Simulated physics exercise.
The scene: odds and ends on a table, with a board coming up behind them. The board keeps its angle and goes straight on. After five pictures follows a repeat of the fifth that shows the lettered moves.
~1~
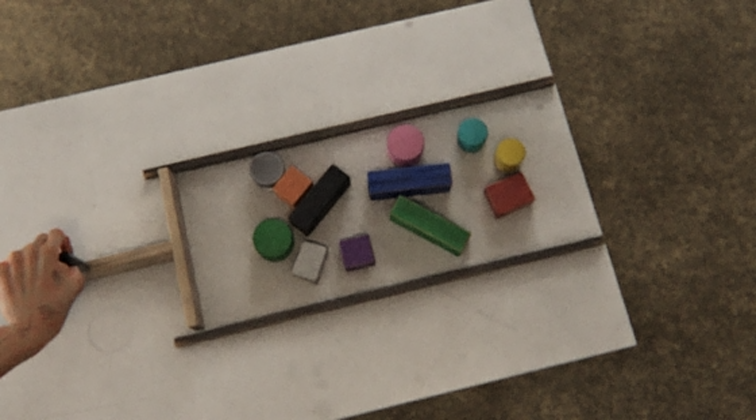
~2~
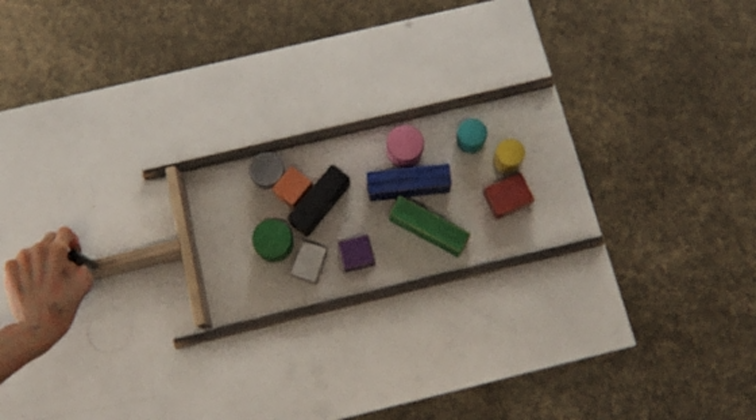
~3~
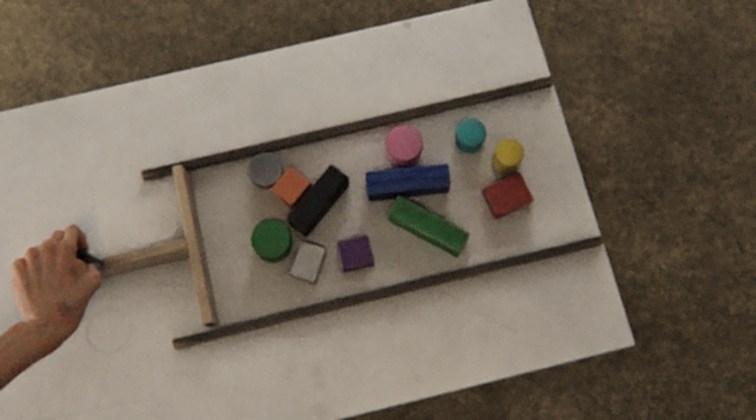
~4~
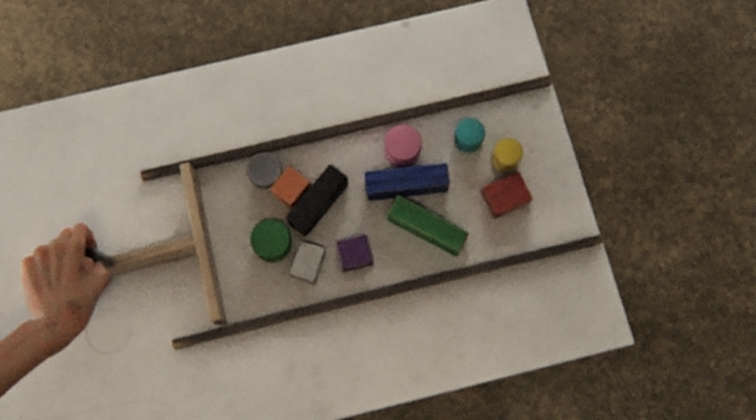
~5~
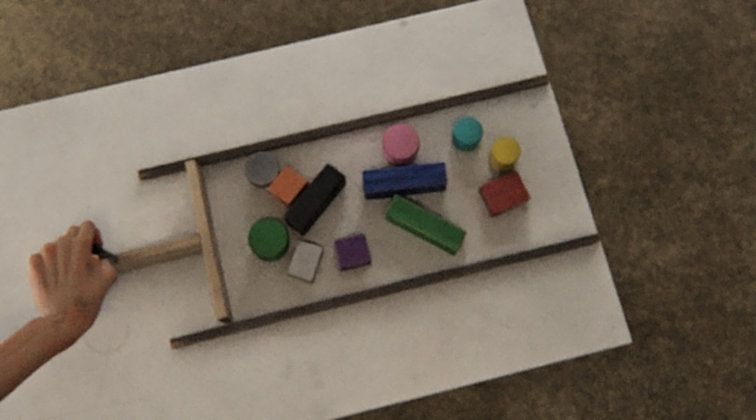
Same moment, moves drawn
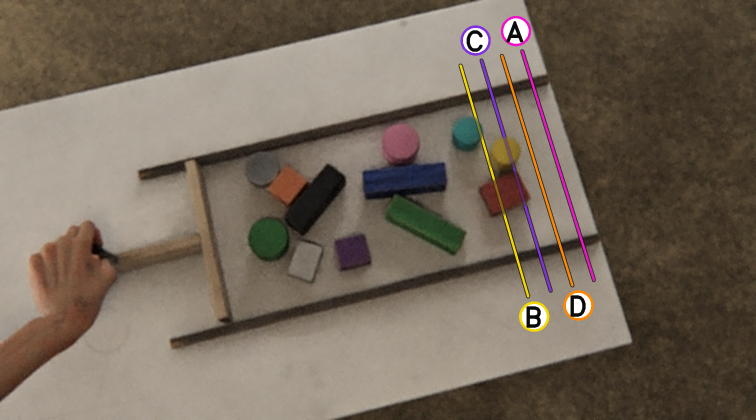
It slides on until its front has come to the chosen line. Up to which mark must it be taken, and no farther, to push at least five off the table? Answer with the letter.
At C, and not before.
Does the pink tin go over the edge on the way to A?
By then, yes.
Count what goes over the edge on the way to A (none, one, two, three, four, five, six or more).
By then, six or more.
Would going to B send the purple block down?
No.
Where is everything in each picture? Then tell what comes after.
The first frame shows board (177, 245); pink tin (405, 146); green stick (429, 226).
The second frame shows board (184, 244); purple block (357, 254).
The third frame shows board (192, 242); black stick (318, 201).
The fourth frame shows board (199, 240); grey tin (265, 172).
The fifth frame shows board (205, 238); yellow tin (504, 155); white block (306, 262); orange block (289, 188).
On the copy, A at (557, 162); B at (493, 177); C at (515, 172); D at (536, 167).
On C. First, board (319, 210); grey tin (328, 152); white block (355, 264).
Then, board (431, 183); yellow tin (576, 142); turquoise tin (526, 124).
Finally, board (516, 163); yellow tin over the edge; blue stick over the edge; six fallen.
By contrast, A drops ten, but is farther than needed; B drops only four; D drops eight, but is farther than needed.
